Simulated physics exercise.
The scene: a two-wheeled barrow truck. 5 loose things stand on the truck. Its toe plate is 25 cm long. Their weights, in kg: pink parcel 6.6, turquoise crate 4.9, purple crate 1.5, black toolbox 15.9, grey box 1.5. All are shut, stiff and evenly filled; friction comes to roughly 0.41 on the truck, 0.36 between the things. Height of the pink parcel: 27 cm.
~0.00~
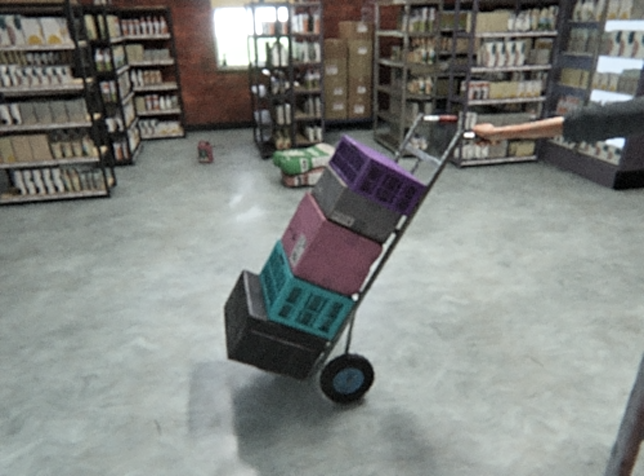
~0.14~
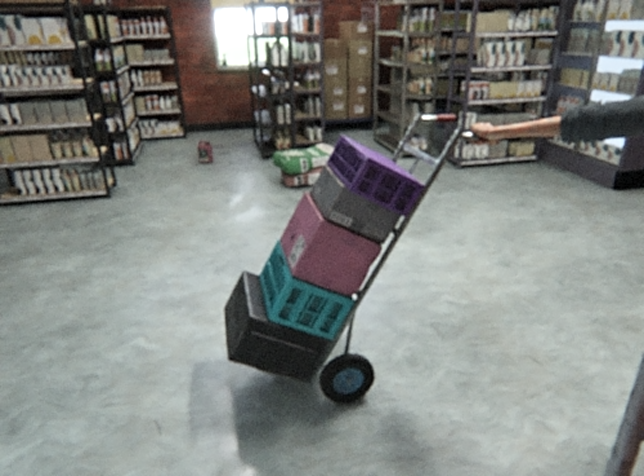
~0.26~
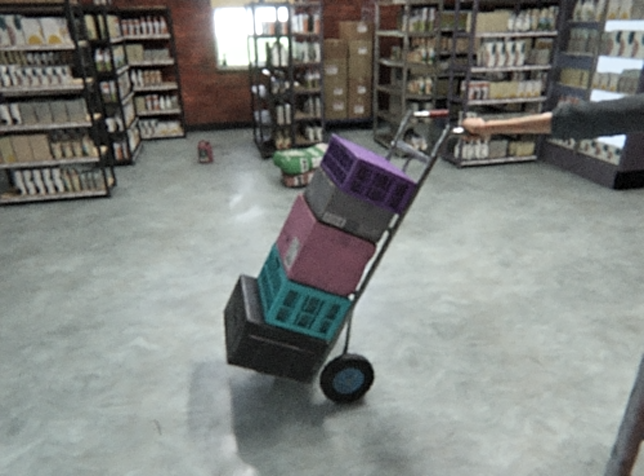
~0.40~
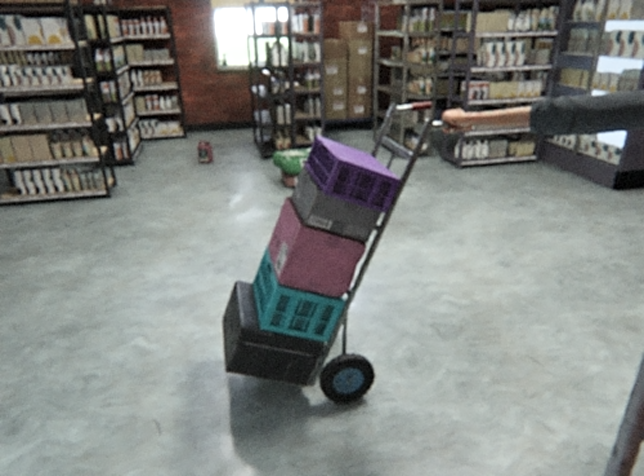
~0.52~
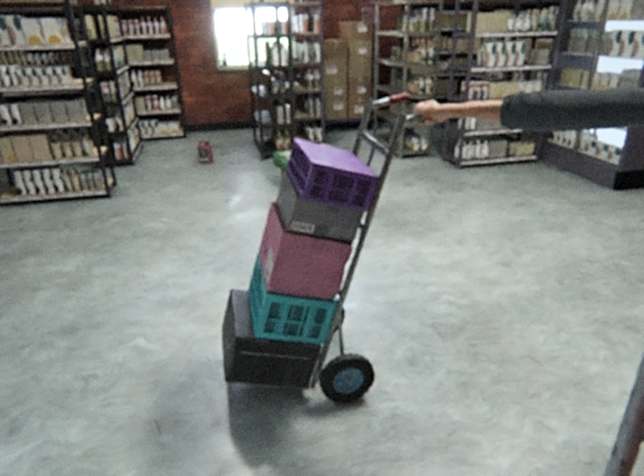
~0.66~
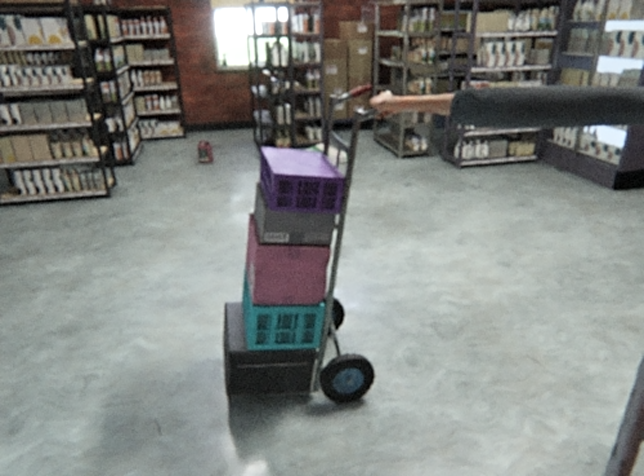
A hand truck stacked with crates and boxes tilts up toward upright, pushed by an arm.
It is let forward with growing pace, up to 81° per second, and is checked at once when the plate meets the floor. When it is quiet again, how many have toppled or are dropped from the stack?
Lost: Not one.
Around 0.86 s, truck upright; pink parcel tipped 3° against what carries it near (261, 267); turquoise crate tipped 3° against what carries it near (268, 312); purple crate tipped 3° against what carries it.
Around 0.96 s, truck upright; pink parcel tipped 5° against what carries it near (255, 267); turquoise crate tipped 5° against what carries it near (265, 313); purple crate tipped 5° against what carries it.
Around 1.26 s, truck upright; pink parcel shifted 4 cm near (260, 267); turquoise crate shifted 2 cm near (267, 313); purple crate shifted 16 cm.
Around 1.36 s, truck upright; purple crate shifted 11 cm; grey box shifted 3 cm.
Finally (1.9 s), all 5 still in place (within 10 cm). In the last view, pink parcel near (270, 267), turquoise crate near (272, 313).
